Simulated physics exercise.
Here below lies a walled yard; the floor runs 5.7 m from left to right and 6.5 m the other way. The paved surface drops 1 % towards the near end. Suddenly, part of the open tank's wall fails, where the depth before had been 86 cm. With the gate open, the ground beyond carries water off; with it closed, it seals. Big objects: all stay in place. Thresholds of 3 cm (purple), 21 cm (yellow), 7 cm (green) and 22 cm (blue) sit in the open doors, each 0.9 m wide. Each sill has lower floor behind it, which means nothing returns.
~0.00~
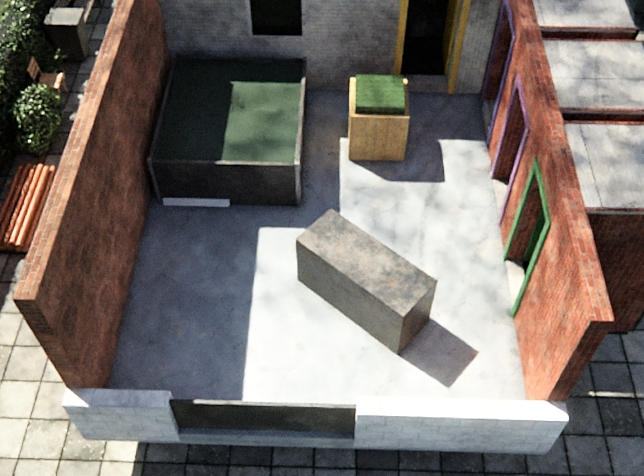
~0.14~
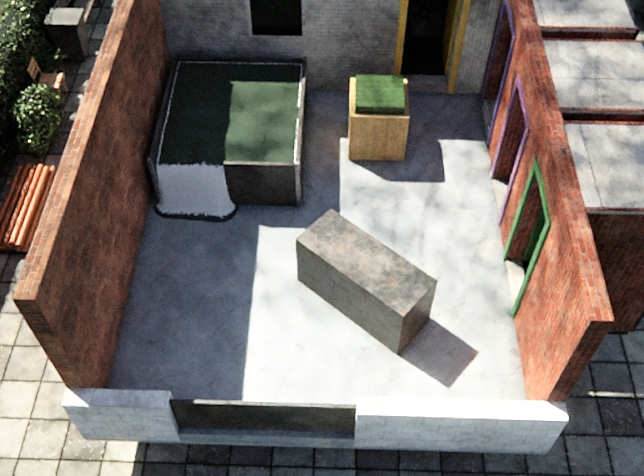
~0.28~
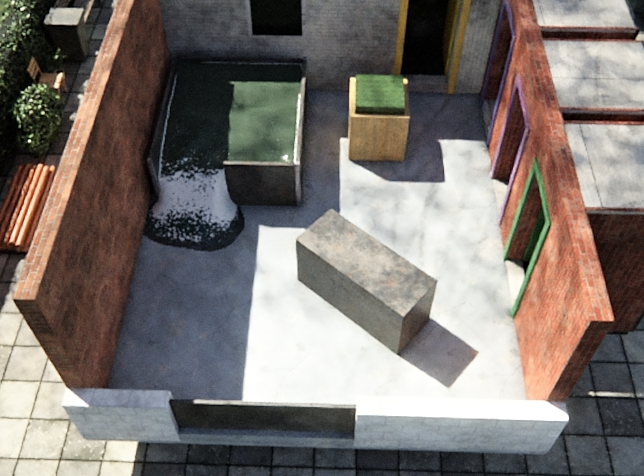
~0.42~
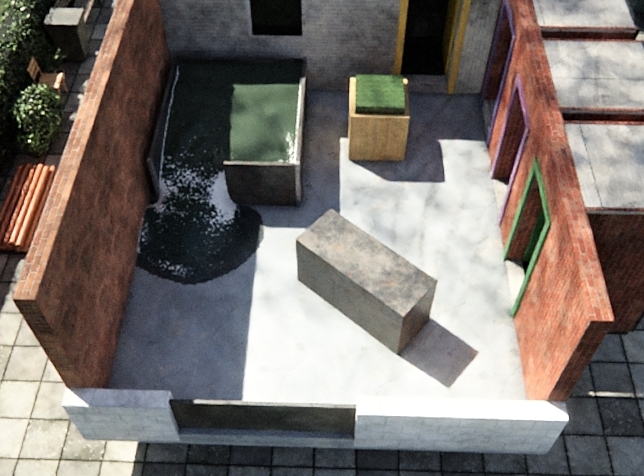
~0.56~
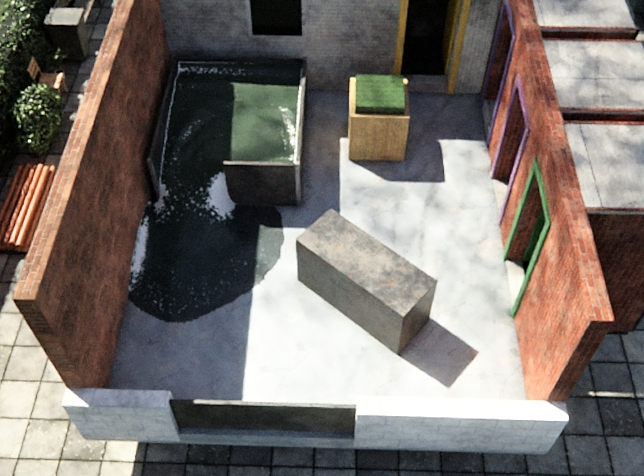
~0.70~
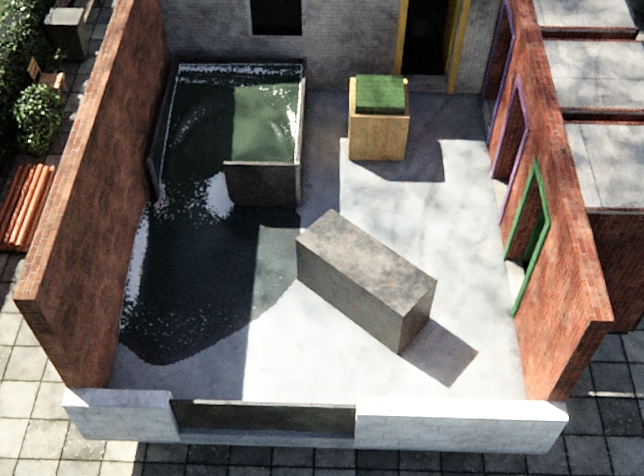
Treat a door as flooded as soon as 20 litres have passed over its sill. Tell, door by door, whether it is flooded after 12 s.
Purple door - yes; yellow door - no; green door - yes; blue door - no.
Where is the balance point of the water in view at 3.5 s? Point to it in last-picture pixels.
I'd say somewhere around (259, 249).
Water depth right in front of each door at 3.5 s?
Purple 0 cm, yellow 0 cm, green 12 cm, blue 0 cm.
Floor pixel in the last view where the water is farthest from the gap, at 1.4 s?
Point: Roughly (306, 420).
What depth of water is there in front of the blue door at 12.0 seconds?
I'd put it at around 14.0 cm deep.
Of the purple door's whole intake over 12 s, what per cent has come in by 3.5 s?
It comes to about 0 per cent.
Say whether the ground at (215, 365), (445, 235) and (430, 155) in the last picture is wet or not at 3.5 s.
Point 1: Reached; point 2: Unreached; point 3: Unreached.
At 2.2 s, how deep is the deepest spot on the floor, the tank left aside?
Max around 57 cm.
After 1.4 s water covers 35 % of the floor and is deepest (62 cm) near (102, 414); purple door not reached, yellow door not reached, green door not reached, blue door not reached.
After 2.2 s water covers 40 % of the floor and is deepest (57 cm) near (130, 414); purple door not reached, yellow door not reached, green door not reached, blue door not reached.
After 3.5 s water covers 50 % of the floor and is deepest (56 cm) near (511, 413); purple door not reached, yellow door not reached, green door 12 cm at the sill, 2 L in, blue door not reached.
After 7.0 s water covers 100 % of the floor and is deepest (32 cm) near (513, 426); purple door 6 cm at the sill, 9 L in, yellow door 20 cm at the sill, 1 L in, green door 13 cm at the sill, 49 L in, blue door 10 cm at the sill, 0 L in.
After 12.0 s water covers 100 % of the floor and is deepest (22 cm) near (102, 414); purple door 14 cm at the sill, 70 L in, yellow door 14 cm at the sill, 2 L in, green door 10 cm at the sill, 103 L in, blue door 14 cm at the sill, 0 L in.
